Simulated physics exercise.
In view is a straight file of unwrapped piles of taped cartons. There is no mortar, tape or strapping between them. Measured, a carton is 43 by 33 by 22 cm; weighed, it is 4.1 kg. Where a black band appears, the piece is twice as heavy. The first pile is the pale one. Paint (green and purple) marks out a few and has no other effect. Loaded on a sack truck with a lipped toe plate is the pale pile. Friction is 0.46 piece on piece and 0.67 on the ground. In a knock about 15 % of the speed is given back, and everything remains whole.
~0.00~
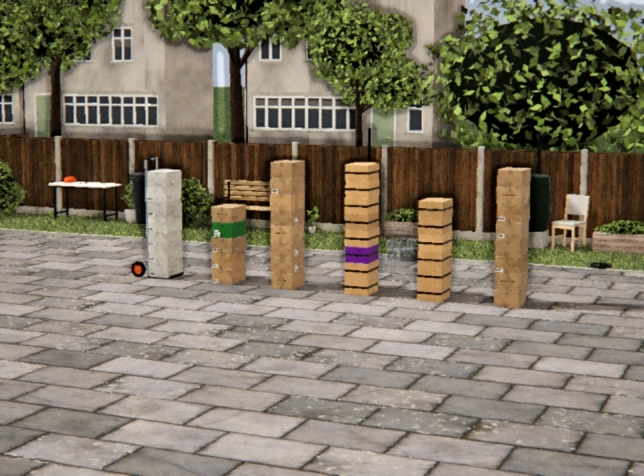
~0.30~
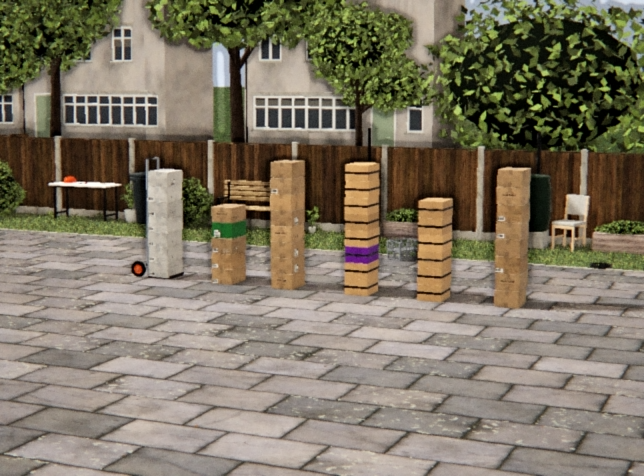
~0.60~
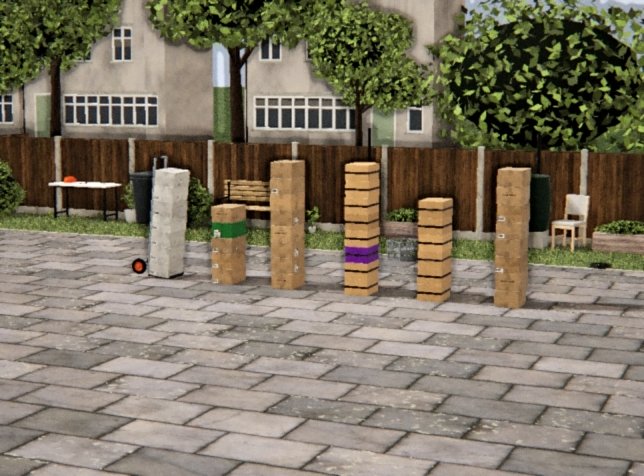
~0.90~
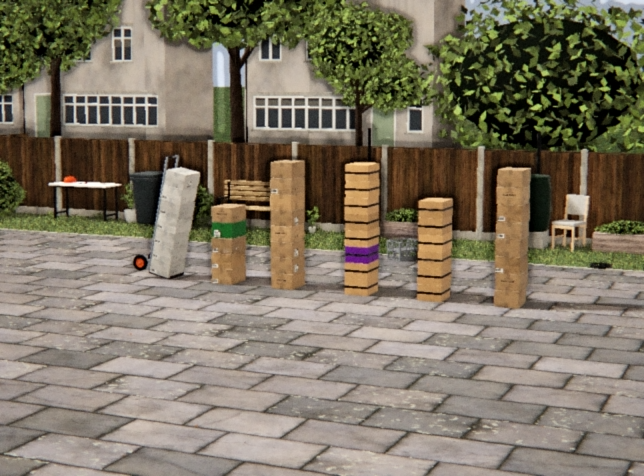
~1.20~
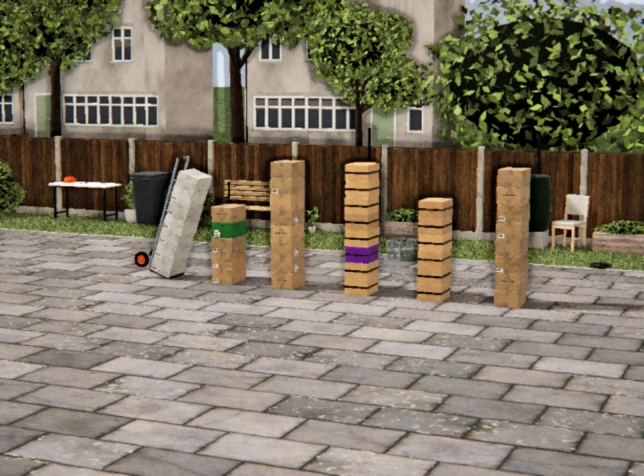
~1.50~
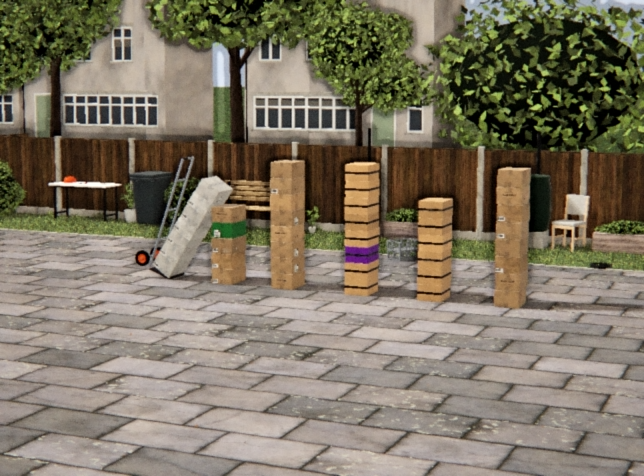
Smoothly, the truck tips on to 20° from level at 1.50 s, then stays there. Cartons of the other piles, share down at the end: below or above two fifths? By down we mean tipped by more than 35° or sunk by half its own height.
Above.
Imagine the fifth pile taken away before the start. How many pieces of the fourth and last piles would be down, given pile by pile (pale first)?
In that case fourth pile: 8; last pile: 7.
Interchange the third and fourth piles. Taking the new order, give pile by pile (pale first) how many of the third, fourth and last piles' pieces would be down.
After the swap, the third pile would have 0 down, the fourth 0 and the last 0.
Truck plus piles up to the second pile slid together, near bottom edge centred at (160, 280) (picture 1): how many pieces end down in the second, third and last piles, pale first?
Counts down - second: 4; third: 0; last: 0.
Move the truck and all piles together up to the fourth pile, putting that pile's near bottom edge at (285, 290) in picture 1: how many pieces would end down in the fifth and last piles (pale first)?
Down per pile: Fifth 6; last 0.
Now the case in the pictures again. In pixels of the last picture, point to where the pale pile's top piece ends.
Somewhere about (266, 233).
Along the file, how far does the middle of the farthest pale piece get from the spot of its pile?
Something like 160 cm along the file.
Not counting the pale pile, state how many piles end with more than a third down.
The total is 5.
By 2.38 s, 7 of the pale pile down; 5 of the 35 other cartons down; green carton tilted 28°, 13 cm lower.
By 3.86 s, 7 of the pale pile down; 14 of the 35 other cartons down; green carton tilted 30°, 33 cm lower; purple carton tilted 29°.
By 4.94 s, 7 of the pale pile down; 35 of the 35 other cartons down; purple carton tilted 52°, 35 cm lower; green carton tilted 30°, 33 cm lower.
When it is over (7.2 s), 7 of the pale pile down; 35 of the 35 other cartons down; purple carton tilted 52°, 35 cm lower; green carton tilted 30°, 33 cm lower. That is 100 per cent. In pixels of the last frame, middles, purple carton near (413, 281), green carton near (291, 256).
